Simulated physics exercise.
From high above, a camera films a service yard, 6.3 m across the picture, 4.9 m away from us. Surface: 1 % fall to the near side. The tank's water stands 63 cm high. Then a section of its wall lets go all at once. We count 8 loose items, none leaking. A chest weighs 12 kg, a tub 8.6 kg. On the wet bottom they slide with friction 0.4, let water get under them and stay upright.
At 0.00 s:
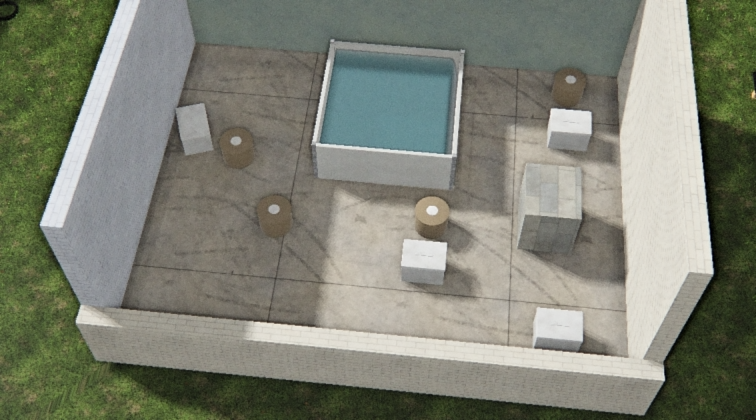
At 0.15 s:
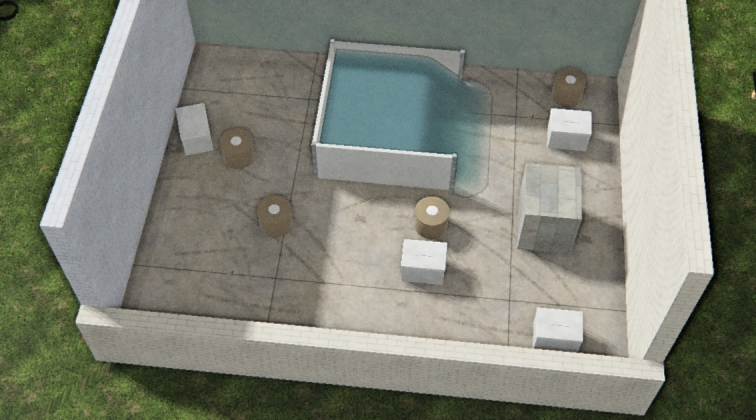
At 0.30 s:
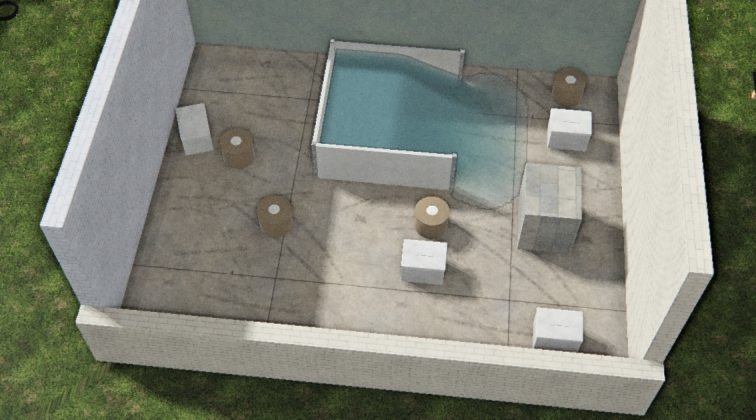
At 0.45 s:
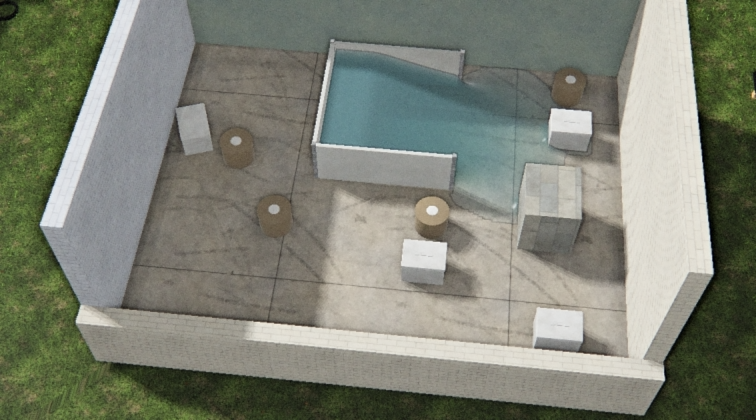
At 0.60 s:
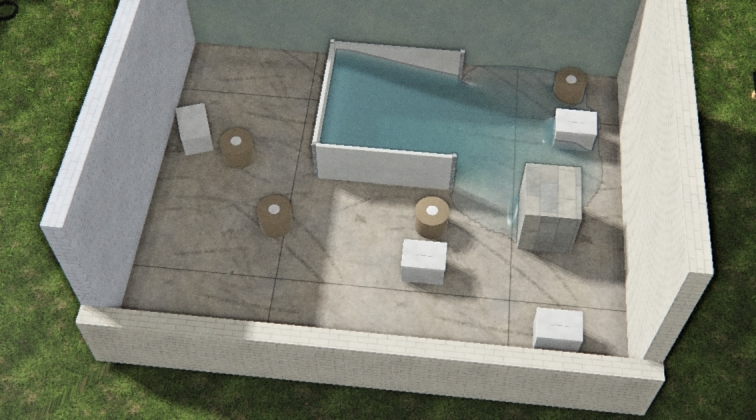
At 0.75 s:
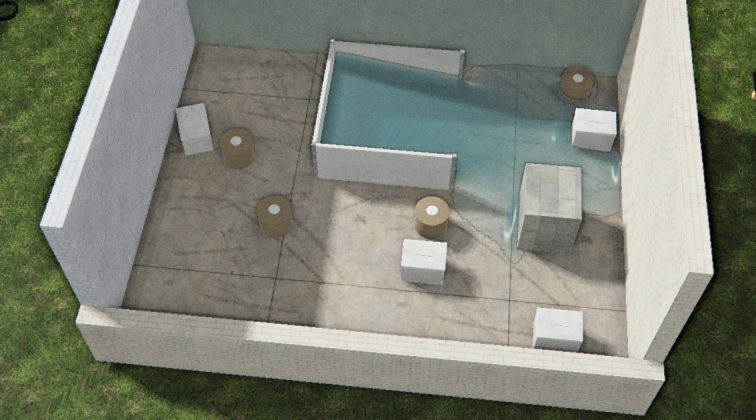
Water pouring from a walled tank through its open right side, spreading across the yard floor and nudging a white block rightward.
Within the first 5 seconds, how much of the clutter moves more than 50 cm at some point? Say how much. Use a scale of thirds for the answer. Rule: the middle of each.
On that scale: One to two thirds.
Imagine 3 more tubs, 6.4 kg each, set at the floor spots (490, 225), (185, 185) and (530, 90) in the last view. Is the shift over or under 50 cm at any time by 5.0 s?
In the order asked: Above the mark; below the mark; above the mark.
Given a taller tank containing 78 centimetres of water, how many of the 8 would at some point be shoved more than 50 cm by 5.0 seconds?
Result: 5.
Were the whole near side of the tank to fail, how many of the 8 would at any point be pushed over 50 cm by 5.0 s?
Then the count would be 7.
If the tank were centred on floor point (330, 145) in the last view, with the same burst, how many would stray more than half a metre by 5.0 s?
5.
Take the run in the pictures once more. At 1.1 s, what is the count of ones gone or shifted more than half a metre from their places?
Tally: 1.
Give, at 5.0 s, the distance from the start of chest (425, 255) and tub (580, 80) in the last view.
In turn: 100 cm, 140 cm.
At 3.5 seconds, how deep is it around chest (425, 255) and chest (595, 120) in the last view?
2 and 20 cm.
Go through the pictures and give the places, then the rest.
The first picture shows a chest at (571, 121), on the bottom; a tub at (571, 80), on the bottom; water covers 3.1 m2; 0 of 8 have shifted.
The second picture shows a chest at (571, 121) rests on the ground; a tub at (571, 80) rests on the ground; 4.1 m2 under water; 0 of 8 have shifted.
The third picture shows a chest at (571, 121) rests on the ground; a tub at (571, 80), on the bottom; water covers 5.3 m2; 0 of 8 have shifted.
The fourth picture shows a chest at (572, 121) rests on the ground; a tub at (571, 80), on the bottom; 6.6 m2 under water; 0 of 8 have shifted.
The fifth picture shows a chest at (577, 121) rests on the ground, 7 cm from its start; a tub at (571, 80) rests on the ground; 7.8 m2 under water; 1 of 8 have shifted.
The sixth picture shows a chest at (596, 121) rests on the ground, 34 cm from its start; a tub at (578, 78) rests on the ground, 11 cm from its start; water covers 8.8 m2; 2 of 8 have shifted.
After 1.1 s 1 of 8 are over 50 cm from their spots; 2 afloat.
After 2.2 s 0 of 8 are over 50 cm from their spots; 2 afloat.
After 3.5 s 2 of 8 are over 50 cm from their spots; 3 afloat.
After 5.0 s 4 of 8 are over 50 cm from their spots, and 4 have been at some point; 2 afloat.
